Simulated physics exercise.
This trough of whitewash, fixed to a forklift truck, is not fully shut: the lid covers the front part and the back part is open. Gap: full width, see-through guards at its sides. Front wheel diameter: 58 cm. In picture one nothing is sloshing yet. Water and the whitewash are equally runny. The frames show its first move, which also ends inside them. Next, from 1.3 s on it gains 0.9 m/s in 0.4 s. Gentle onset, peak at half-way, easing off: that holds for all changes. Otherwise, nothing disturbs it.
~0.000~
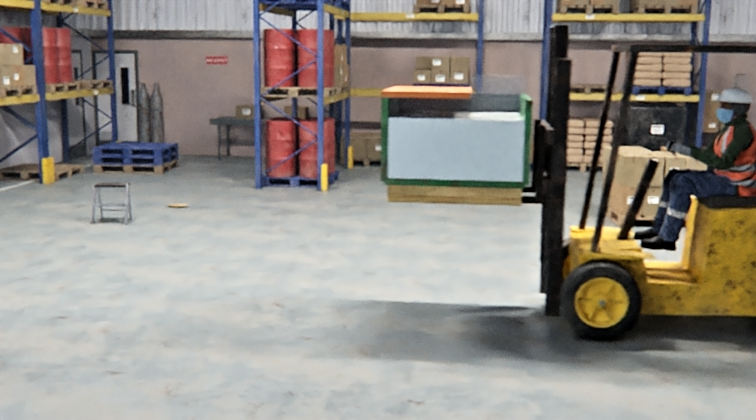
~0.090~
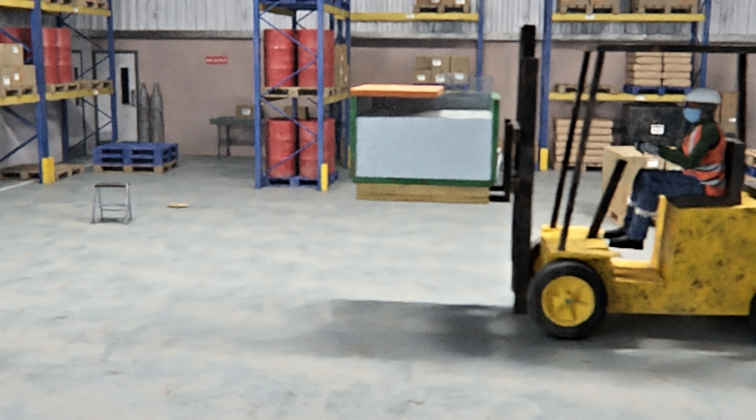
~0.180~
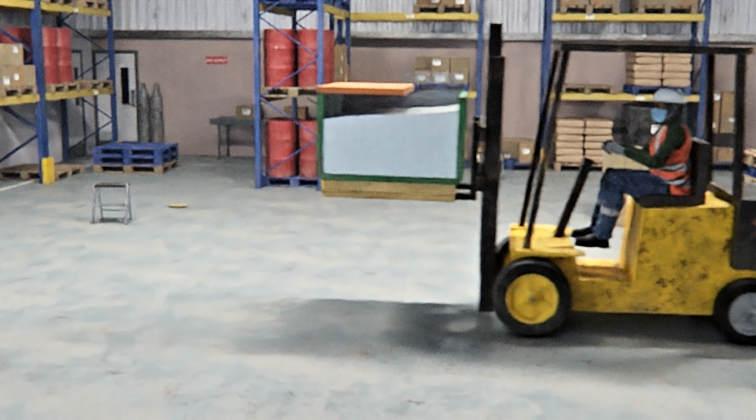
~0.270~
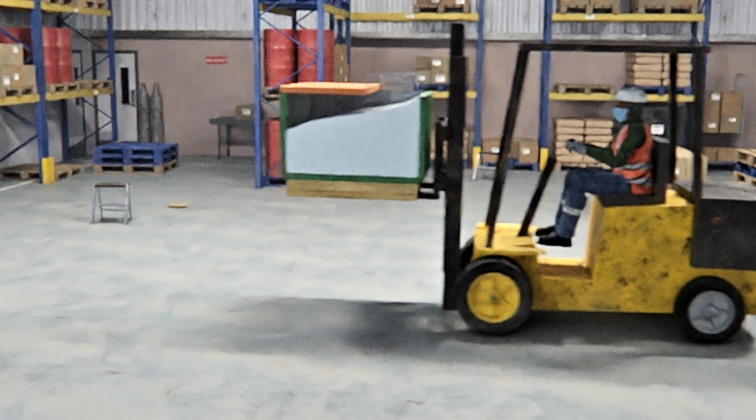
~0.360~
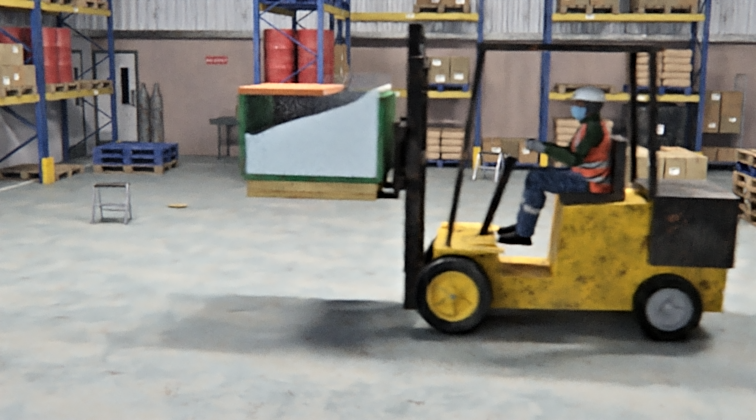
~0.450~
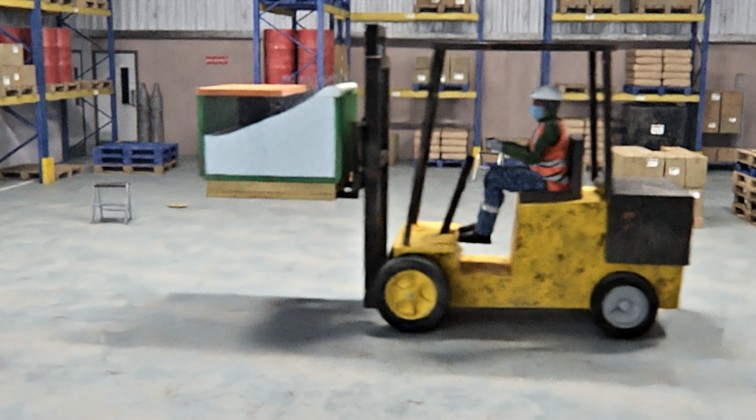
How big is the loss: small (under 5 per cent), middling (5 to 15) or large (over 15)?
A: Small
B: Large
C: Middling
Middling.
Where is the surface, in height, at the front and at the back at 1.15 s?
It reads roughly 54 cm up front and 32 cm at the back.
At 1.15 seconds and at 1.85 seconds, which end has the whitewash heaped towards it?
First time: Forward; second time: Rear.
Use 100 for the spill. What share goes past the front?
About 0 percent.
Then, 1.15 s in, the surface stands 54 cm on the front, 32 cm on the back; the loss stands at 1 per cent, over the back.
Then, 1.85 s in, the surface stands 26 cm on the front, 63 cm on the back; the loss stands at 7 per cent, over the back.
Then, 2.50 s in, the surface stands 53 cm on the front, 34 cm on the back; the loss stands at 7 per cent, over the back.
Then, 4.59 s in, the loss stands at 7 per cent, over the back, 30 of 405 litres.
